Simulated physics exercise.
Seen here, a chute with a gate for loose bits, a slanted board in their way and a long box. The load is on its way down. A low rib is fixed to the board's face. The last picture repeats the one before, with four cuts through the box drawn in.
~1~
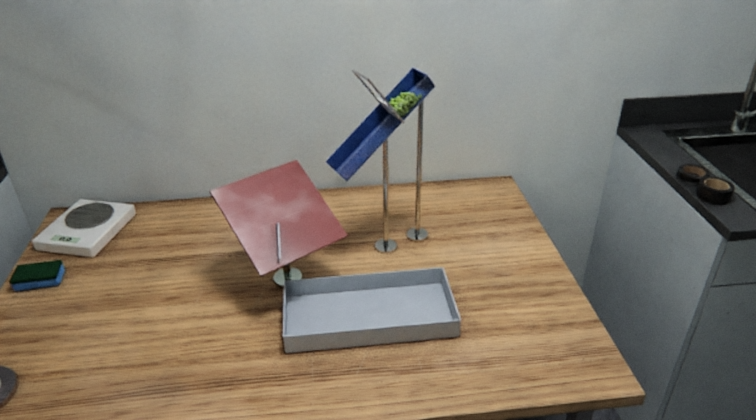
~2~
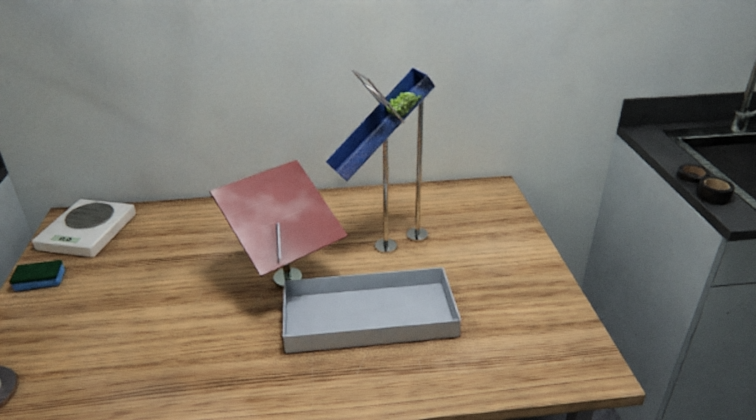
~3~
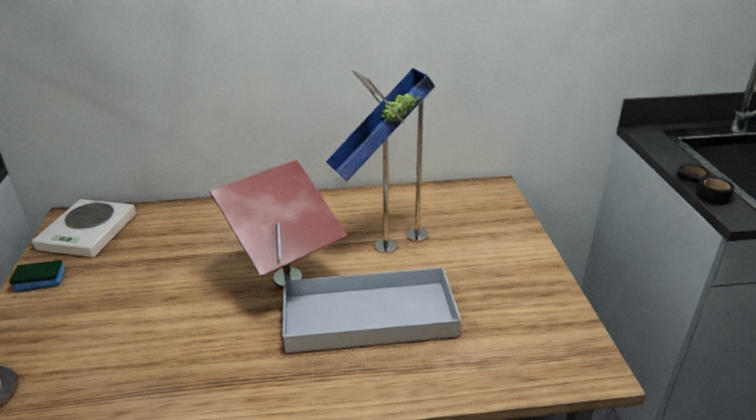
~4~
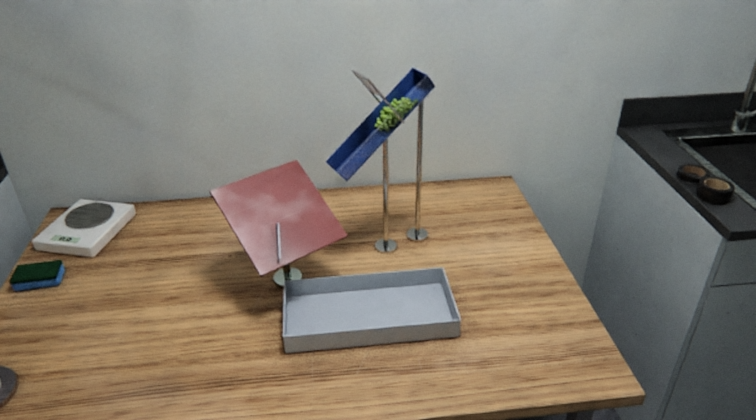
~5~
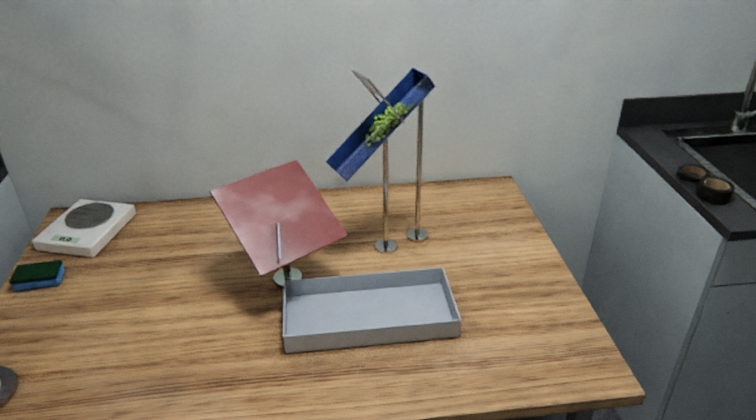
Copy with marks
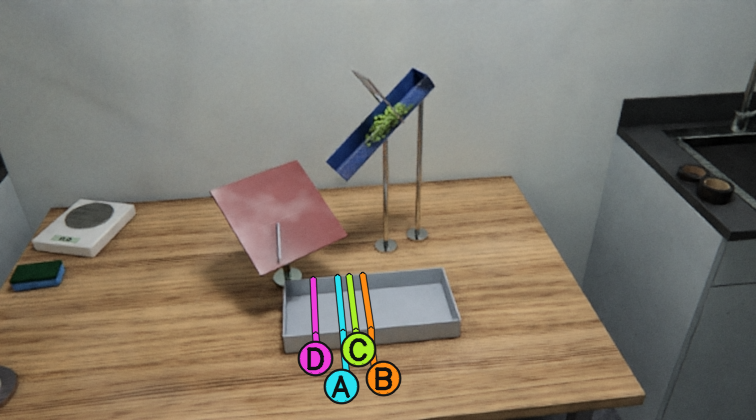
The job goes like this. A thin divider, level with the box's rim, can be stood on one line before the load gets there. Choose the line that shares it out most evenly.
Take D.
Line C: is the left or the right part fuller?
Left.
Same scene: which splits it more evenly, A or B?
Here it is line A.
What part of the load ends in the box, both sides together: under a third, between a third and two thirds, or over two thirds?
About that: Over two thirds.
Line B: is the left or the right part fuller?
The left side.
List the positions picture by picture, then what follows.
The first picture shows load behind the gate near (402, 104), dried peas; lip of the chute near (341, 176), sloping fairly steeply.
The second picture shows middle of the board near (280, 214), tilted fairly steeply; middle of its low edge near (307, 255); of its high edge near (255, 174).
The third picture shows front corners of the box near (284, 336) and (460, 320), empty; front of the load near (383, 116).
The fourth picture shows middle of the load near (391, 115); its front near (381, 129), close to a quarter of the way to the lip; rib from (278, 223) to (280, 259).
The fifth picture shows middle of the load near (387, 119); its front near (369, 145), close to half of the way to the lip.
On the marked copy, line A crosses the front rim at (342, 331); line B crosses the front rim at (370, 328); line C crosses the front rim at (355, 330); line D crosses the front rim at (315, 333).
With A, of what is caught, the bulk on the left of the divider, a small share on the right.
With B, of what is caught, all but a few on the left of the divider, only a few on the right.
With C, of what is caught, all but a few on the left of the divider, only a few on the right.
With D, of what is caught, close to two thirds on the left of the divider, close to a third on the right.
